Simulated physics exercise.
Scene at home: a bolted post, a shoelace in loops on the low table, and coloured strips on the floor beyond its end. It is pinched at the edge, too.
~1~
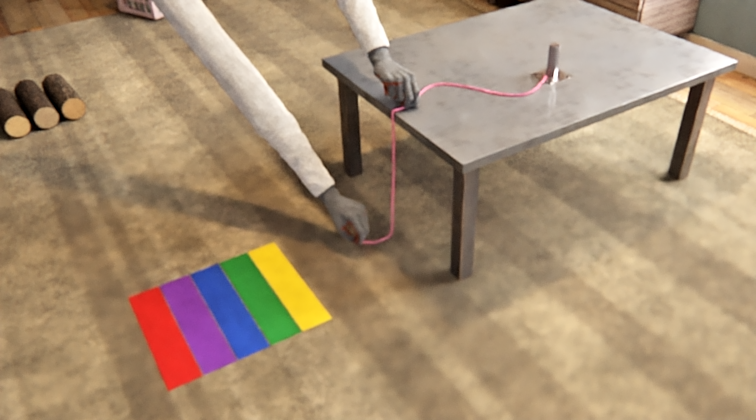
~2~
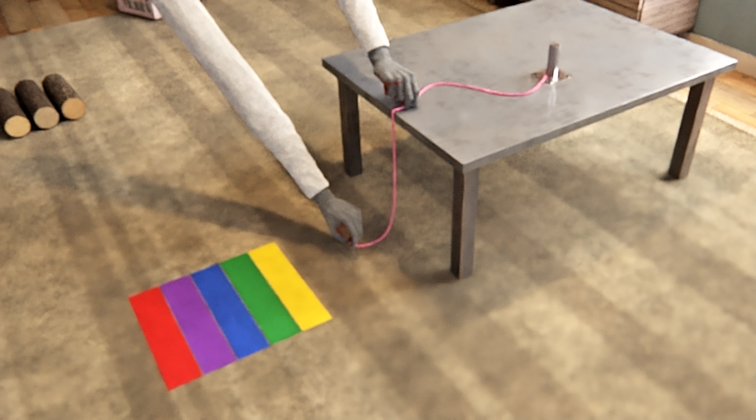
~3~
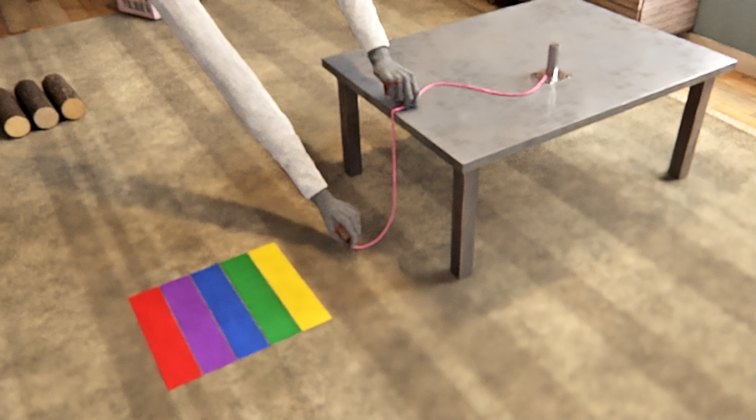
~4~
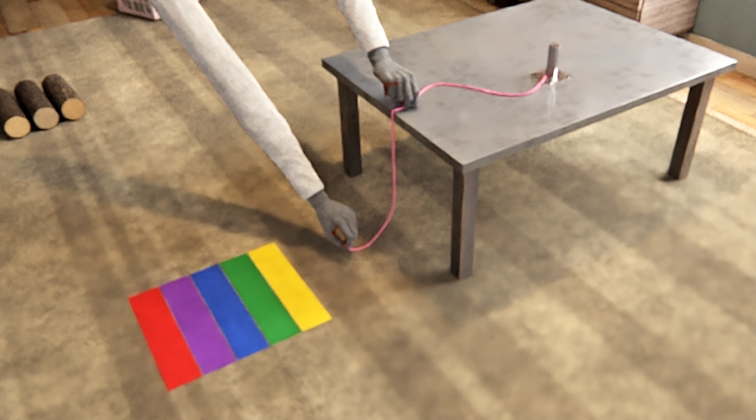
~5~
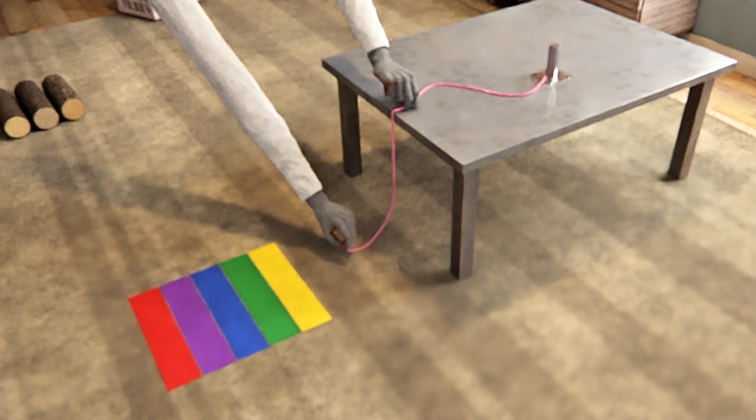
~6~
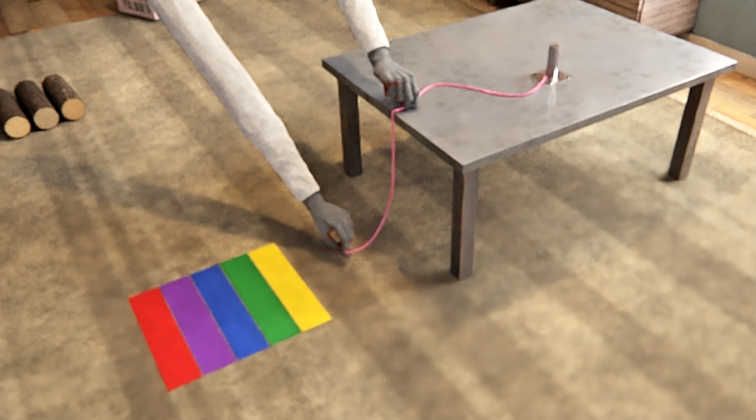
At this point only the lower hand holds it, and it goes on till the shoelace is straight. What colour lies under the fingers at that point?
Blue.
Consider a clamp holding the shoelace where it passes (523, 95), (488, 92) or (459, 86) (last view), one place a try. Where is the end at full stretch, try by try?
Approximately (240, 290), (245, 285) and (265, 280) respectively.
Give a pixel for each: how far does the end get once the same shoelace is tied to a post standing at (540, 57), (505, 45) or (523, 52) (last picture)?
Try by try: (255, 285), (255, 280) and (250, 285).
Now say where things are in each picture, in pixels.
In the first frame, end (356, 241); yellow (306, 309); green (276, 323); blue (244, 336); purple (212, 350); red (177, 365).
In the second frame, end (350, 243); shoelace through (536, 88) (481, 90) (425, 89) (393, 120) (395, 175) (390, 226).
In the third frame, end (348, 244).
In the fourth frame, end (345, 245); shoelace through (536, 89) (480, 90) (425, 90) (393, 121) (394, 175) (384, 227).
In the fifth frame, end (343, 246).
In the sixth frame, end (340, 248); shoelace through (536, 89) (480, 90) (425, 90) (393, 121) (393, 176) (379, 229).
Early on, end near (279, 272); over yellow.
Midway, end near (247, 285); over green.
At the end of the slack, end near (227, 293); over blue. It gets as far as the blue strip.
